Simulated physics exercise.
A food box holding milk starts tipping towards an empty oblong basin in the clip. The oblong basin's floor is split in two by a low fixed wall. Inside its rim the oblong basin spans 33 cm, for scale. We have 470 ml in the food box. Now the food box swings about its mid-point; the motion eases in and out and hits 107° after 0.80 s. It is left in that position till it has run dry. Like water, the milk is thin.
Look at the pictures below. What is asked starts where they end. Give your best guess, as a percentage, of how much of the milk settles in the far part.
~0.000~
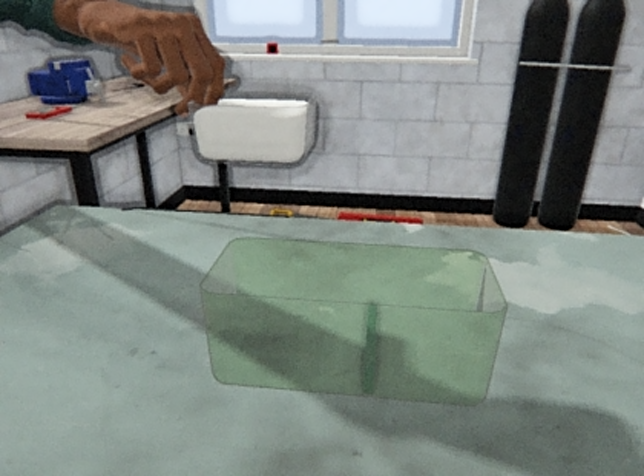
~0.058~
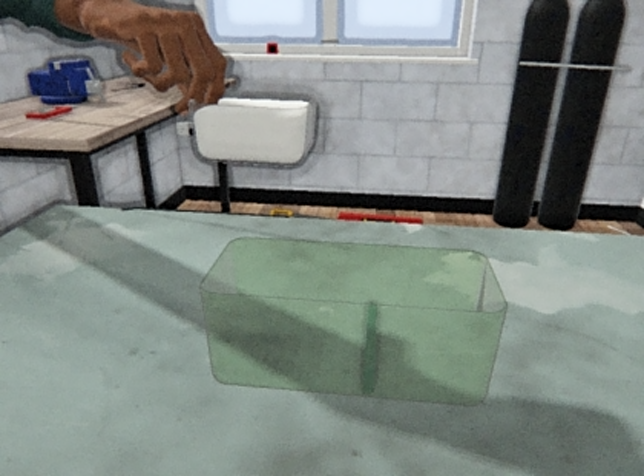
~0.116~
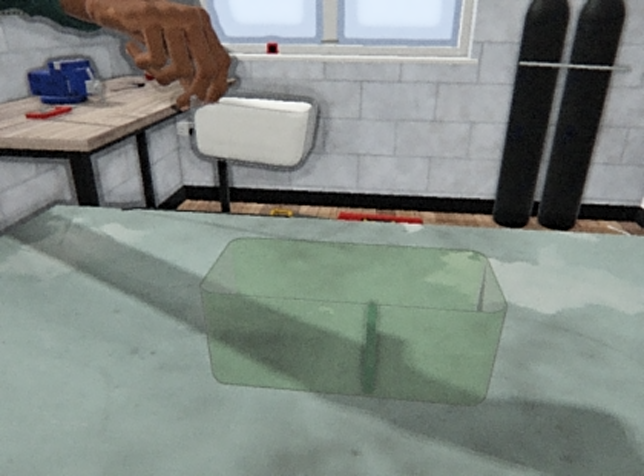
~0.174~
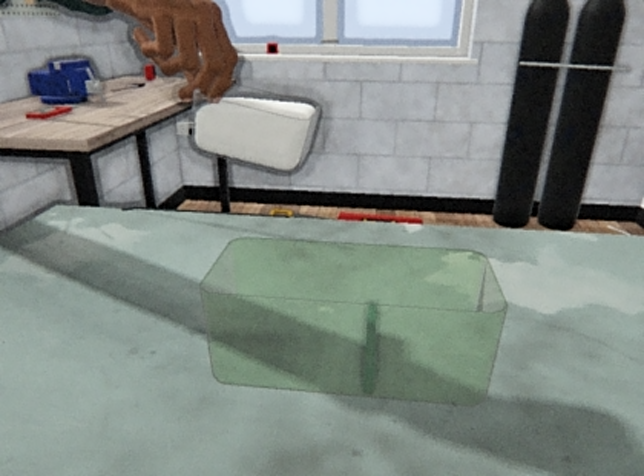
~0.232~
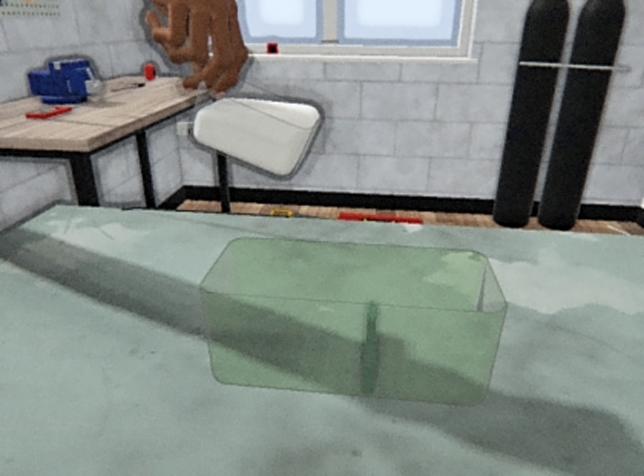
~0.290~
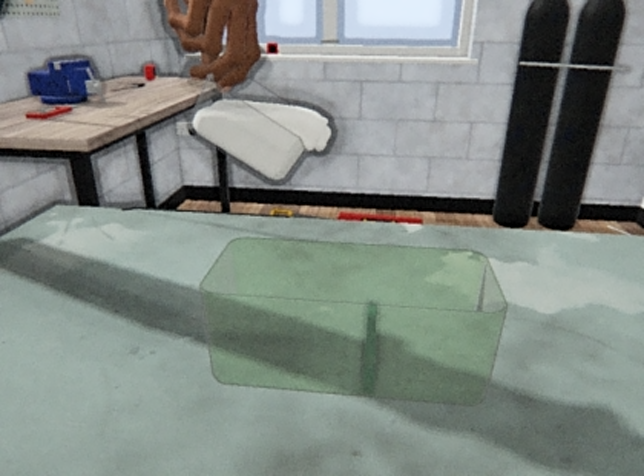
I would say 54 per cent of it settles there.
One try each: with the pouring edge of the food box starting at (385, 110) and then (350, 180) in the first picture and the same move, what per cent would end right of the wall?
The first try gives 85 percent and the second 75 percent.
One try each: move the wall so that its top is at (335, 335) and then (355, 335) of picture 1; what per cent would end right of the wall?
First try about 75 %, second try about 70 %.
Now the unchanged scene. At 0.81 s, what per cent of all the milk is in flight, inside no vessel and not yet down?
Roughly 5 %.
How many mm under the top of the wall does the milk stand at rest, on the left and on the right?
The left comes to roughly 30 mm and the right to roughly 24 mm.
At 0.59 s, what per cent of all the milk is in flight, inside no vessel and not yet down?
Near 44 per cent at that moment.
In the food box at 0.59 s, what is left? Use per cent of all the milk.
16 %.
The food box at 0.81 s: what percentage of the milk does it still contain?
Share remaining: Approx. 2 %.
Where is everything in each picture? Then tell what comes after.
In the first frame, it leans 0°; its right rim is at (311, 102); the milk meets the walls at (207, 106) and (310, 109); the oblong basin's rim runs from (217, 263) to (495, 281); the wall's top is at (371, 333).
In the second frame, it leans 1°; its right rim is at (311, 104); the milk meets the walls at (207, 105) and (310, 109).
In the third frame, it leans 5°; its right rim is at (313, 108); the milk meets the walls at (208, 104) and (311, 111).
In the fourth frame, it leans 12°; its right rim is at (314, 115); the milk meets the walls at (209, 105) and (314, 112).
In the fifth frame, it leans 21°; its right rim is at (316, 124); the milk meets the walls at (210, 106) and (314, 118); 2 per cent is over the edge.
In the sixth frame, it leans 31°; its right rim is at (315, 135); the milk meets the walls at (209, 107) and (315, 126); 9 per cent is over the edge.
Then, 0.59 s in, the tilt is 90° and 16 per cent is still to pour, 12 is left of the wall and 27 right of it.
Then, 0.81 s in, the tilt is 107° and 2 per cent is still to pour, 39 is left of the wall and 54 right of it.
Then, 1.05 s in, the tilt is 107° and 0 per cent is still to pour, 46 is left of the wall and 53 right of it.
Then, 1.30 s in, the tilt is 107° and 0 per cent is still to pour, 46 is left of the wall and 54 right of it.
Finally, 46 per cent lies left of the wall, 54 right of it and 1 outside.
